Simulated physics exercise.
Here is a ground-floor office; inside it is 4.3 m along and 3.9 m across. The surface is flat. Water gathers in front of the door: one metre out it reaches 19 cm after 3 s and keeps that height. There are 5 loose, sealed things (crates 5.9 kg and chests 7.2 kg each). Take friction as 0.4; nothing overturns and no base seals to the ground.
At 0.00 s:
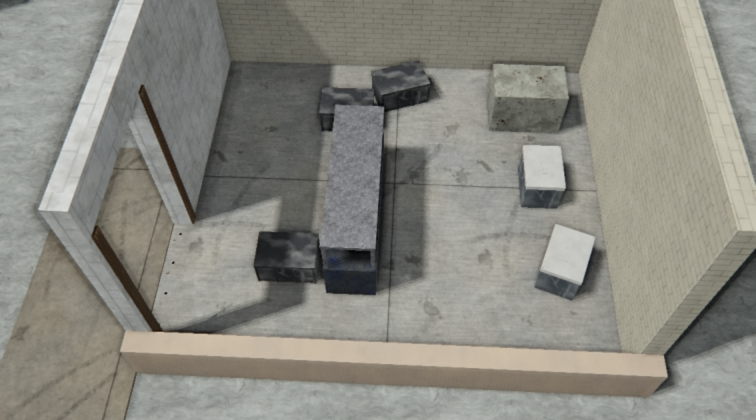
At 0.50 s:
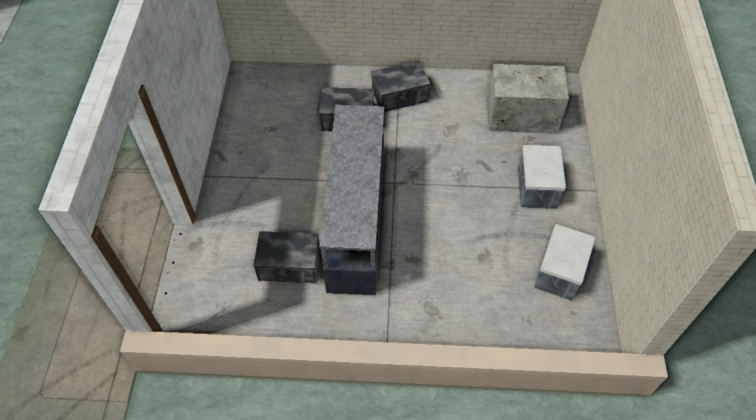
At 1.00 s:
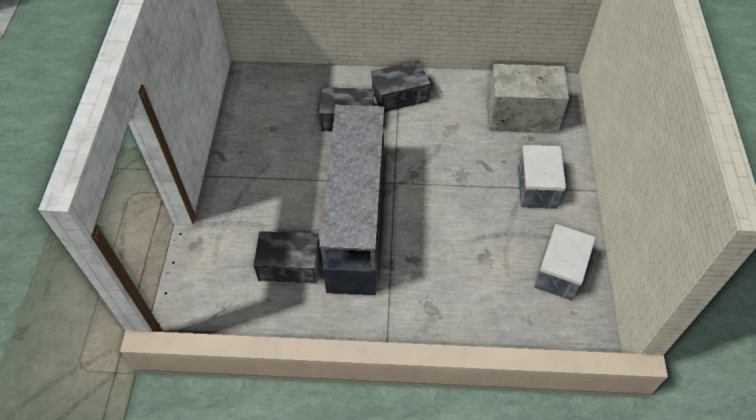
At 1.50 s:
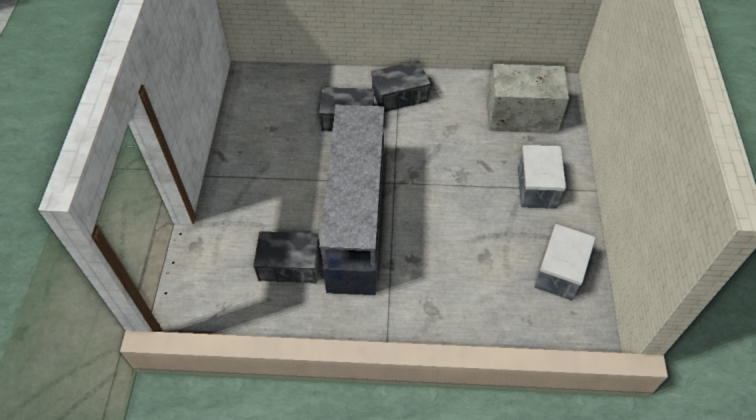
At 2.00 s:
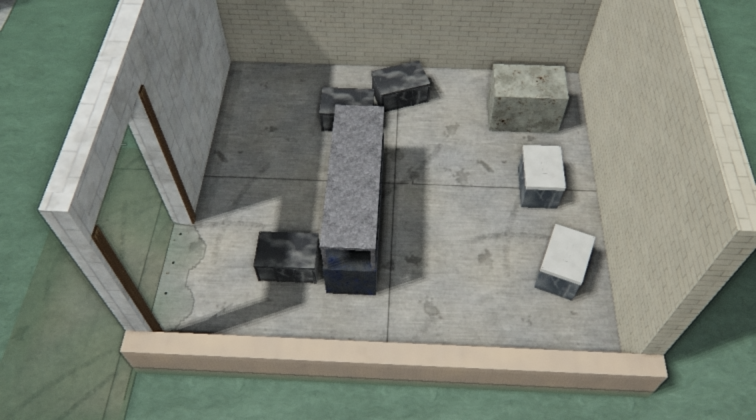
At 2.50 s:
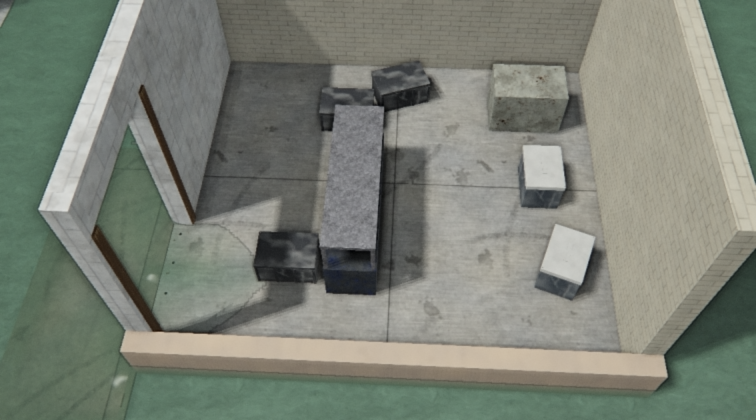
Ground-floor office with scattered crates and chests, greenish water spreading outside, then seeping through the left doorway onto the floor.
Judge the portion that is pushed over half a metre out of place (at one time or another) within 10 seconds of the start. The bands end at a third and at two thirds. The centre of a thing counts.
It is at least two thirds.
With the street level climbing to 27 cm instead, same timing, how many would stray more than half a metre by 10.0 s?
In that case 5 of them.
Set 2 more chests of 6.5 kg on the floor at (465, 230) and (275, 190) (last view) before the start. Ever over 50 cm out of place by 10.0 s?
In that order: Under, past it.
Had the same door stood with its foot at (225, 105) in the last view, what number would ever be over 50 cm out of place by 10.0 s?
In that case 5 of them.
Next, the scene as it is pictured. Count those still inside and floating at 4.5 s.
At that moment 1.
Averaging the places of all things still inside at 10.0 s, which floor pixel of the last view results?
At about (437, 123).
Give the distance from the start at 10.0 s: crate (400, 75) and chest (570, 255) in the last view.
In that order: 60 cm, 150 cm.
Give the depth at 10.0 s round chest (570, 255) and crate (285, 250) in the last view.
About 8 and 7 cm.
After 3.5 s 0 of 5 are over 50 cm from their spots; 0 afloat.
After 4.5 s 0 of 5 are over 50 cm from their spots; 1 afloat.
After 7.0 s 2 of 5 are over 50 cm from their spots; 3 afloat.
After 10.0 s 5 of 5 are over 50 cm from their spots, and 5 have been at some point; 5 afloat.
